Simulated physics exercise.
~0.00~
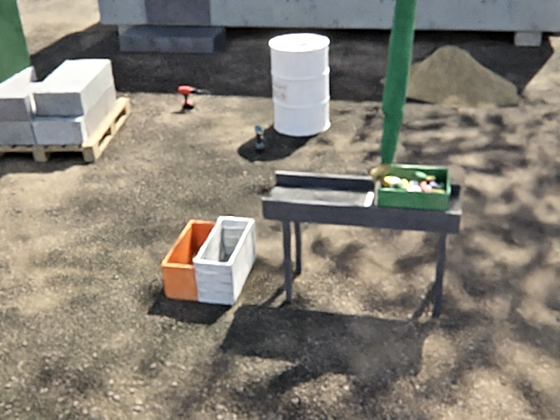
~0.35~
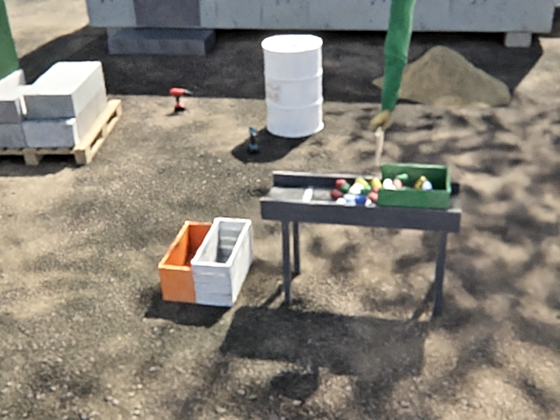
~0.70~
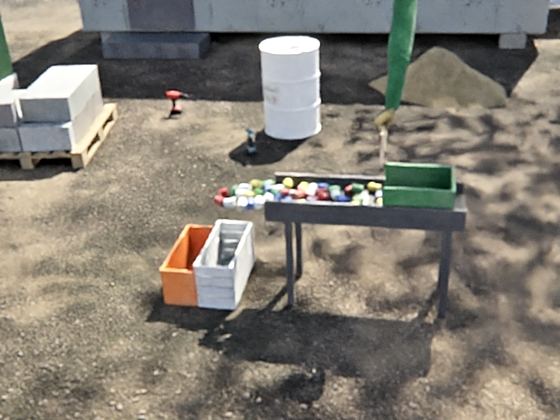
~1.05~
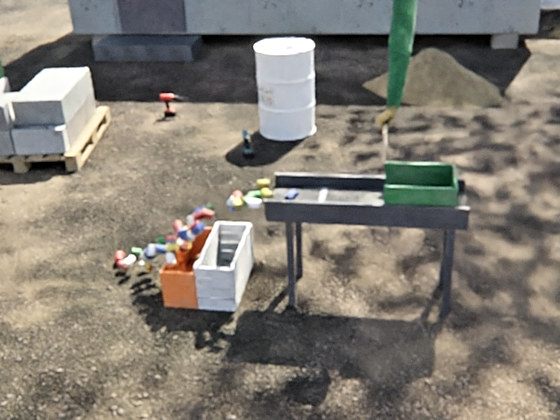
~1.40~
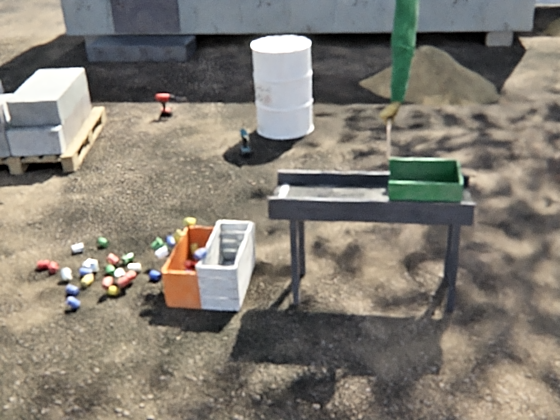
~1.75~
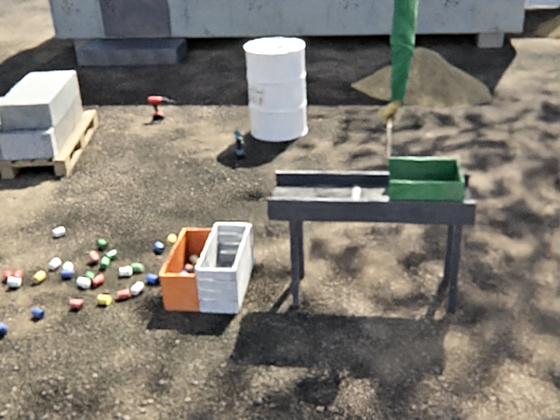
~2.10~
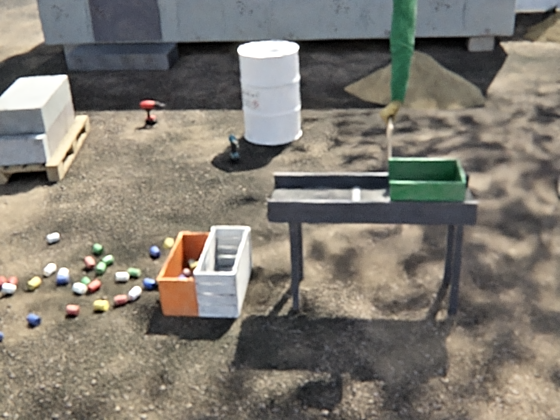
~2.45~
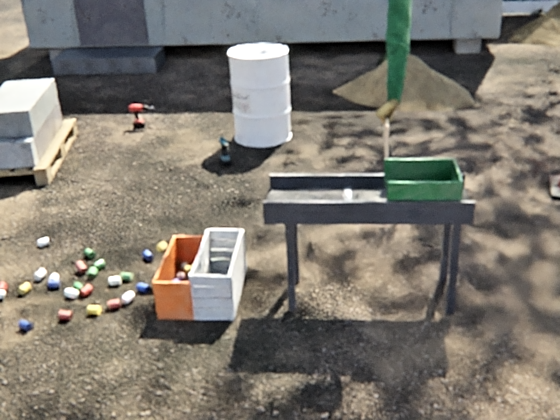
Dark raised belt carrying colourful jars left from a green pen, flinging them off, some landing in an orange tote, many beyond.
